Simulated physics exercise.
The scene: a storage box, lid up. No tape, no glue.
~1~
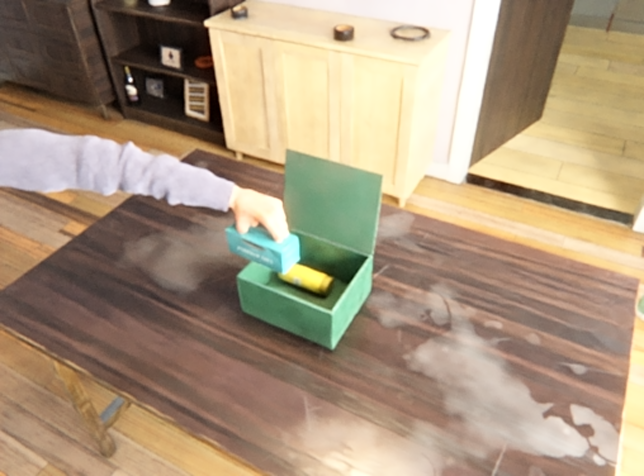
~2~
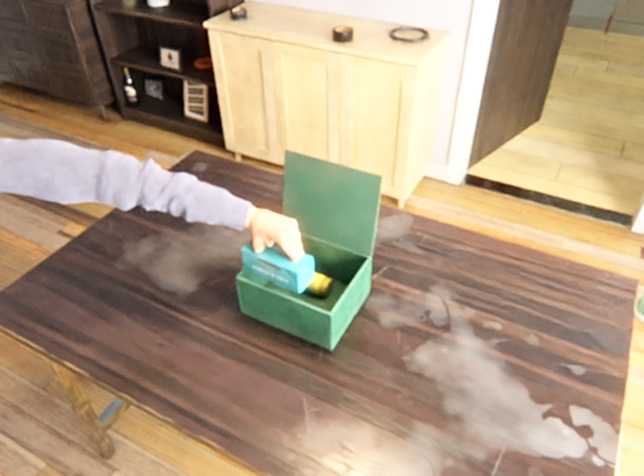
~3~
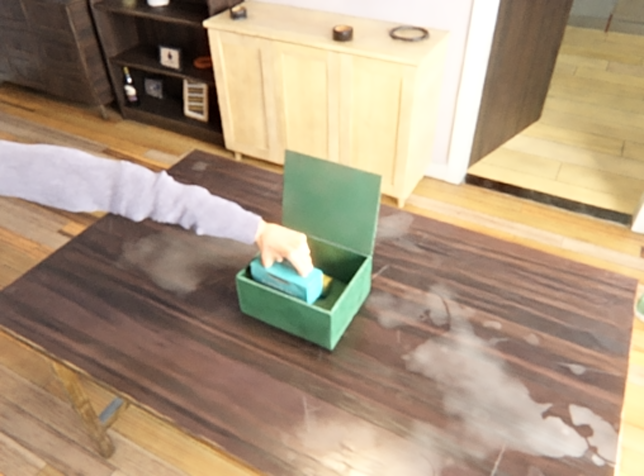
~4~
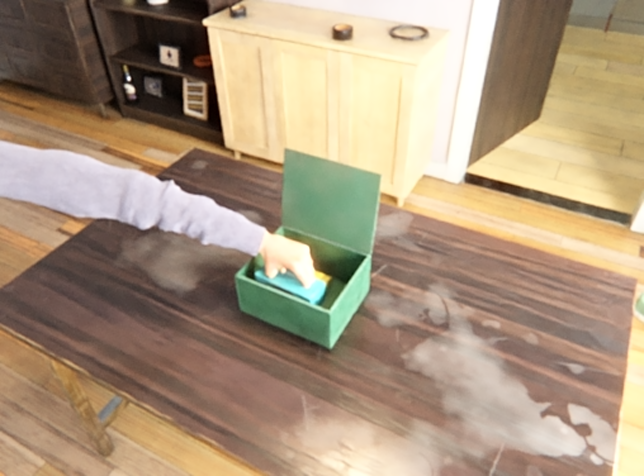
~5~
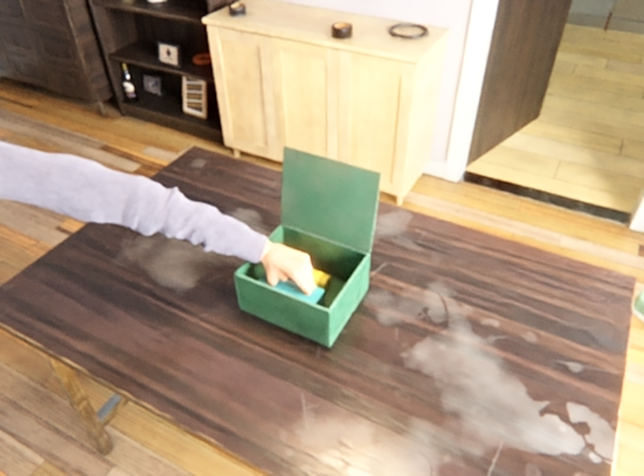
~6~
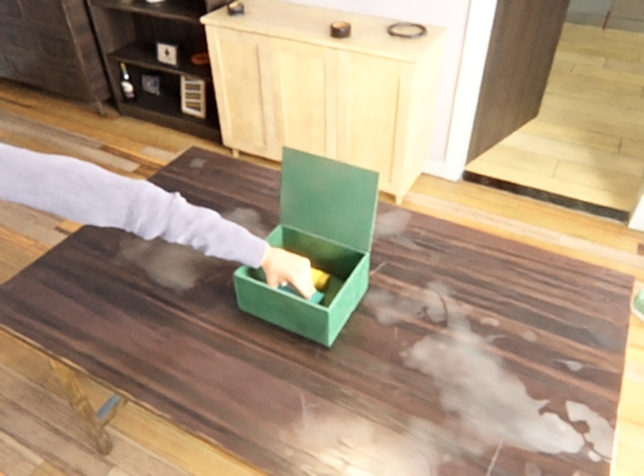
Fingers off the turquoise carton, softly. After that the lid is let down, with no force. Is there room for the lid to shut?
The lid sits on the rim.
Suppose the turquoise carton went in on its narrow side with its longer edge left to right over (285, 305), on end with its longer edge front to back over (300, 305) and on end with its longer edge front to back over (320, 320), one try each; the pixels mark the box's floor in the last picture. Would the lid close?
In the first case it shuts flat; in the second case it is held up; in the third case it is held up.
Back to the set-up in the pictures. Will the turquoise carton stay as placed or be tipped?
The turquoise carton stays as placed.
Then, 1.30 s past the last view, lid 80° above the rim.
Then, 1.70 s past the last view, lid 46° above the rim.
Then, 2.00 s past the last view, lid 8° above the rim.
Finally, lid shut; both still in place. Final places as the last picture's camera would see them, turquoise carton near (291, 300).
